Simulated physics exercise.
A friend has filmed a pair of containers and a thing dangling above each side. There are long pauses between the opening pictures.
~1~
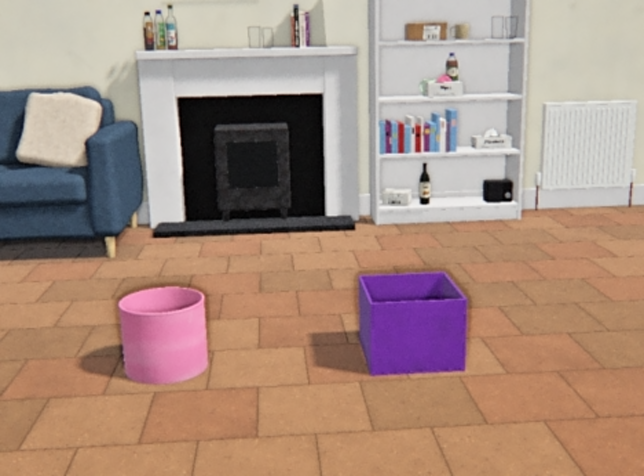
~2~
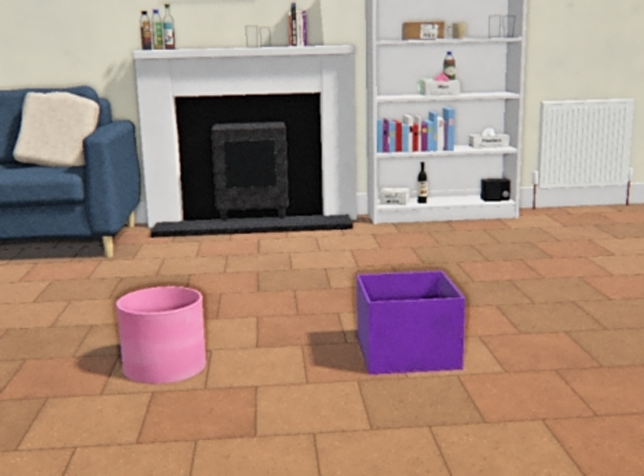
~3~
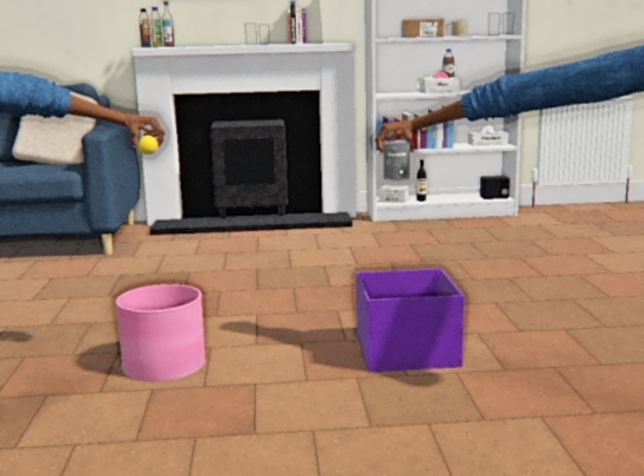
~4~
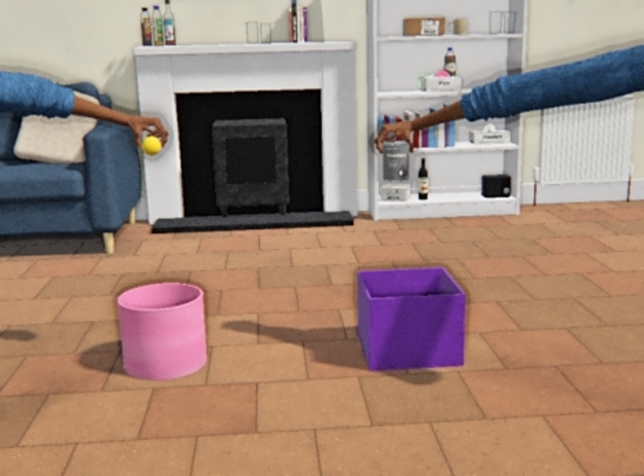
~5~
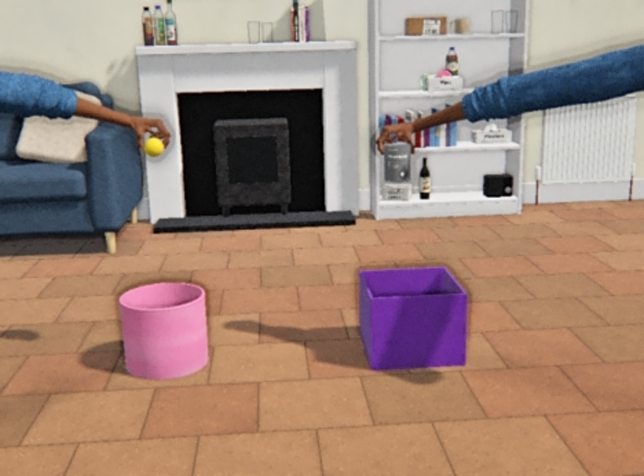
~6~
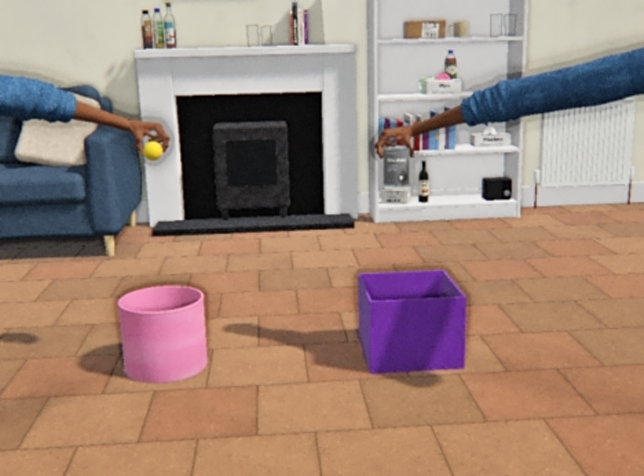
The footage shows a pink bucket and a purple square basket on a tiled living-room floor; two blue-sleeved arms then appear, the left holding a yellow lemon and the right a grey tin above them, barely moving.
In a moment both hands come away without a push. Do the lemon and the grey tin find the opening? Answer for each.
Here the lemon drops into the container, the grey tin drops into the container.
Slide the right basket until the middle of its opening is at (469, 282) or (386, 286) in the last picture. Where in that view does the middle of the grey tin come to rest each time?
Resting at (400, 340) and (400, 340).
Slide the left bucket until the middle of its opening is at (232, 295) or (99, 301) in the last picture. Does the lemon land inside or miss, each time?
In that order, it ends up outside; misses.
Then, 0.18 s later than the last frame, lemon shifted about its own width near (155, 181); grey tin shifted about its own width near (396, 195).
Then, 0.28 s later than the last frame, lemon dropping near (160, 237); grey tin dropping near (396, 249).
Then, 0.38 s later than the last frame, lemon dropping near (166, 318); grey tin dropping near (397, 327).
When it is over, the lemon lands inside, near (169, 355); the grey tin lands inside, near (397, 335).
